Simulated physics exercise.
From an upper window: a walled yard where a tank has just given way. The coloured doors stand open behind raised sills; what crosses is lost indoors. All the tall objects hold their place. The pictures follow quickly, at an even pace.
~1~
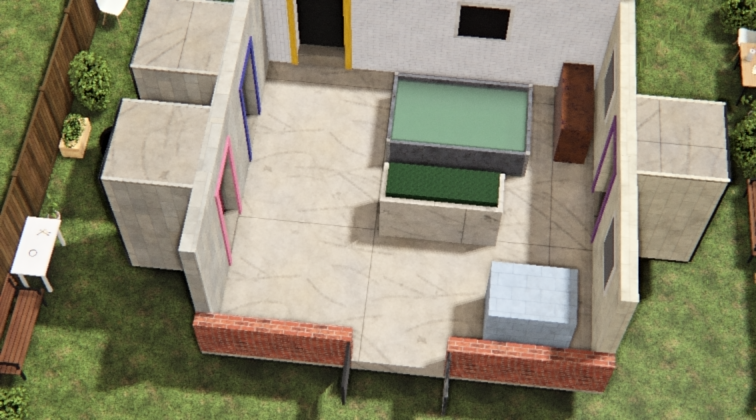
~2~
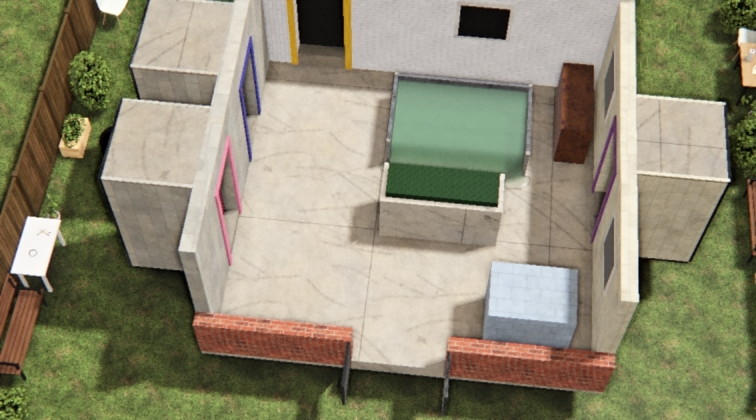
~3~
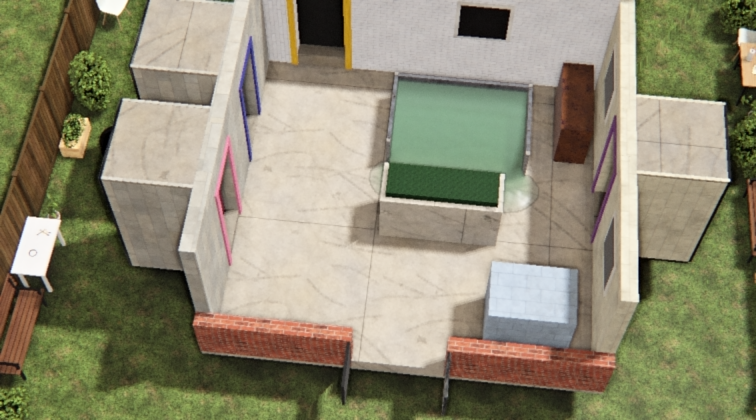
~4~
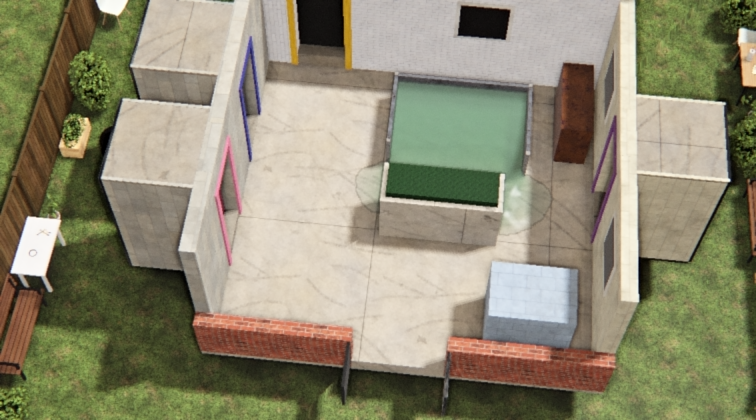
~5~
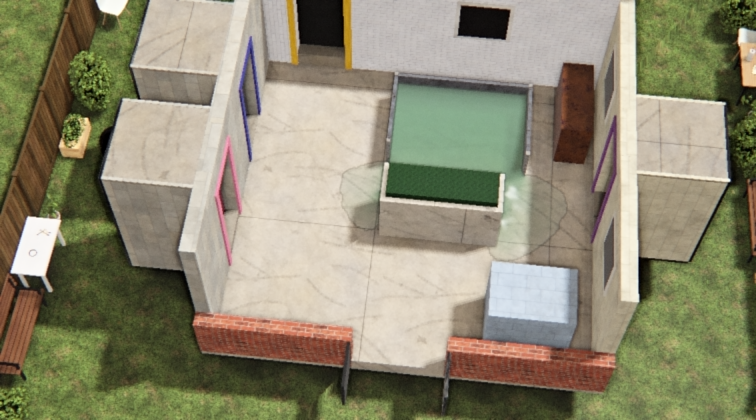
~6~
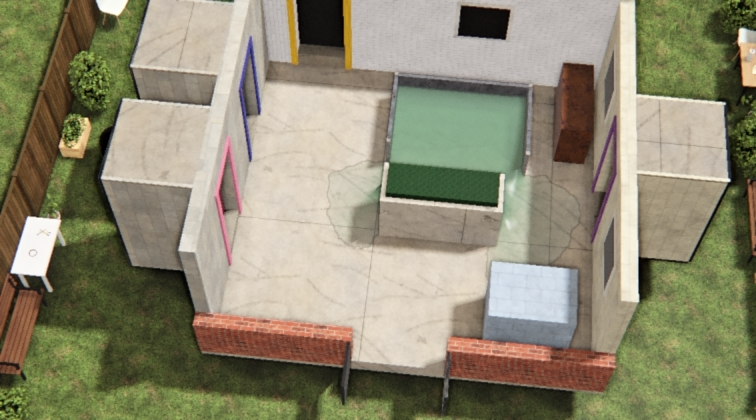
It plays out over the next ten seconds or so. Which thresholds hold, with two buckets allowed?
The blue door floods; the pink door holds within the limit; the yellow door holds within the limit; the purple door floods.
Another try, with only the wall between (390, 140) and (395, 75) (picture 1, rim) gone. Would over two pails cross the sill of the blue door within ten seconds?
One by one: Blue lets more in.
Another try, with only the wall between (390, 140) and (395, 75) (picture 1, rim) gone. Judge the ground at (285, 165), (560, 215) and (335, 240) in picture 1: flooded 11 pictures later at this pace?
In turn: Awash, dry, clear.
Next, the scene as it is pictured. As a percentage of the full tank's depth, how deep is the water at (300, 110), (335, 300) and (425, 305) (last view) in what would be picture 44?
About 4, 8 and 4 per cent.
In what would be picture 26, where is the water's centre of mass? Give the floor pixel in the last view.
Around (431, 205).
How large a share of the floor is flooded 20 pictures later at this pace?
I make it 60 per cent.
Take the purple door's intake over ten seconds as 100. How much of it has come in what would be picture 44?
Some 95 per cent.
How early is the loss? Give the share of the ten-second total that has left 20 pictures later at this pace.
About 45 per cent.
A moment on, water covers 30 % of the floor; the blue door not reached, the pink door not reached, the yellow door not reached, the purple door wet at the sill, nothing in.
Next, water covers 50 % of the floor; the blue door under two buckets in, the pink door wet at the sill, nothing in, the yellow door not reached, the purple door over two buckets in.
Then, water covers 60 % of the floor; the blue door over two buckets in, the pink door wet at the sill, nothing in, the yellow door not reached, the purple door far over two buckets in.
Later, water covers 90 % of the floor; the blue door over two buckets in, the pink door under two buckets in, the yellow door wet at the sill, nothing in, the purple door far over two buckets in.
In the end, water covers 95 % of the floor; the blue door far over two buckets in, the pink door under two buckets in, the yellow door wet at the sill, nothing in, the purple door far over two buckets in.
